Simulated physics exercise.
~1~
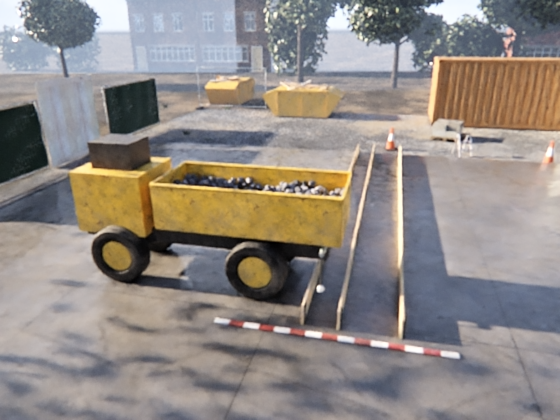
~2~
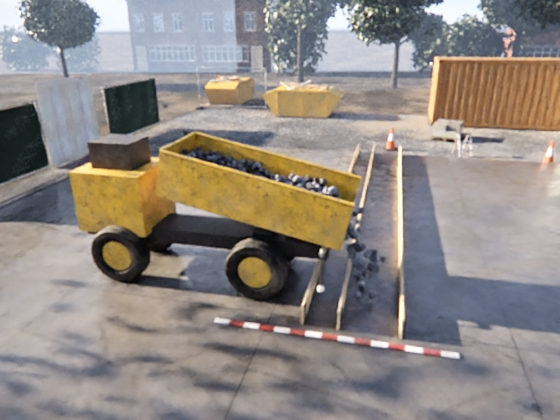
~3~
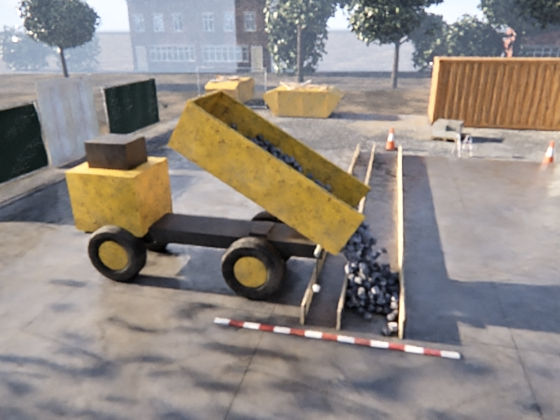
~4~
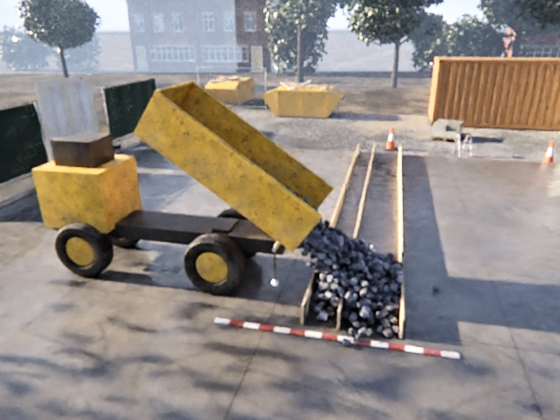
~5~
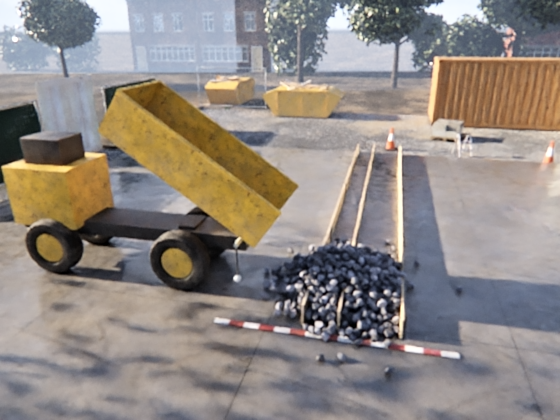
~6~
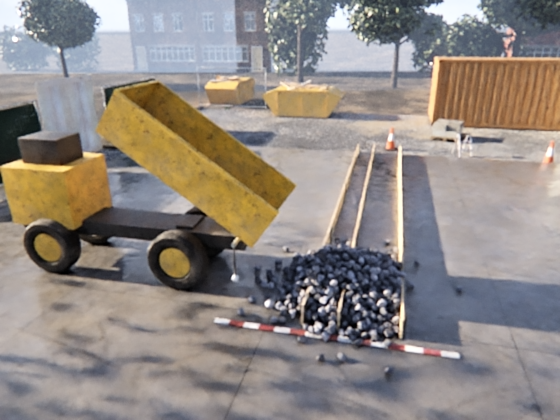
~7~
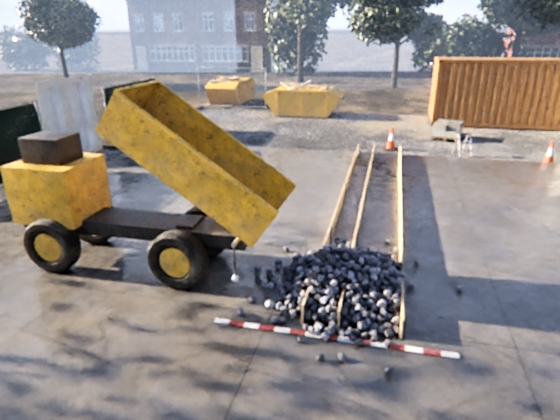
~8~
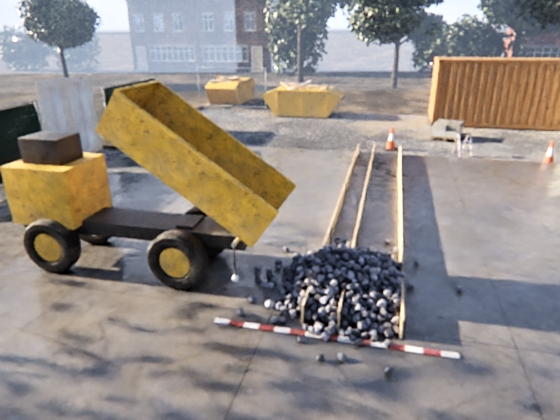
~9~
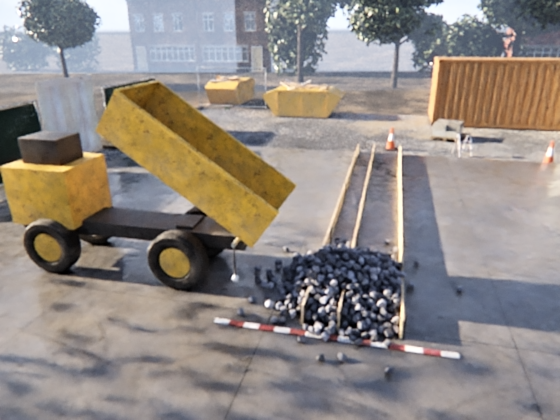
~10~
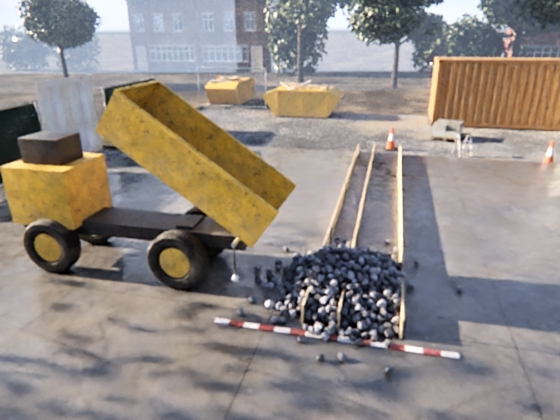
The video shows a yellow dump truck tipping its bed and pouring dark grey stones to the right between low wooden boards, then rolling left as the rest slide out. It stops with its empty bed still raised, beside a heap spread over the boards and a red-and-white striped staff.
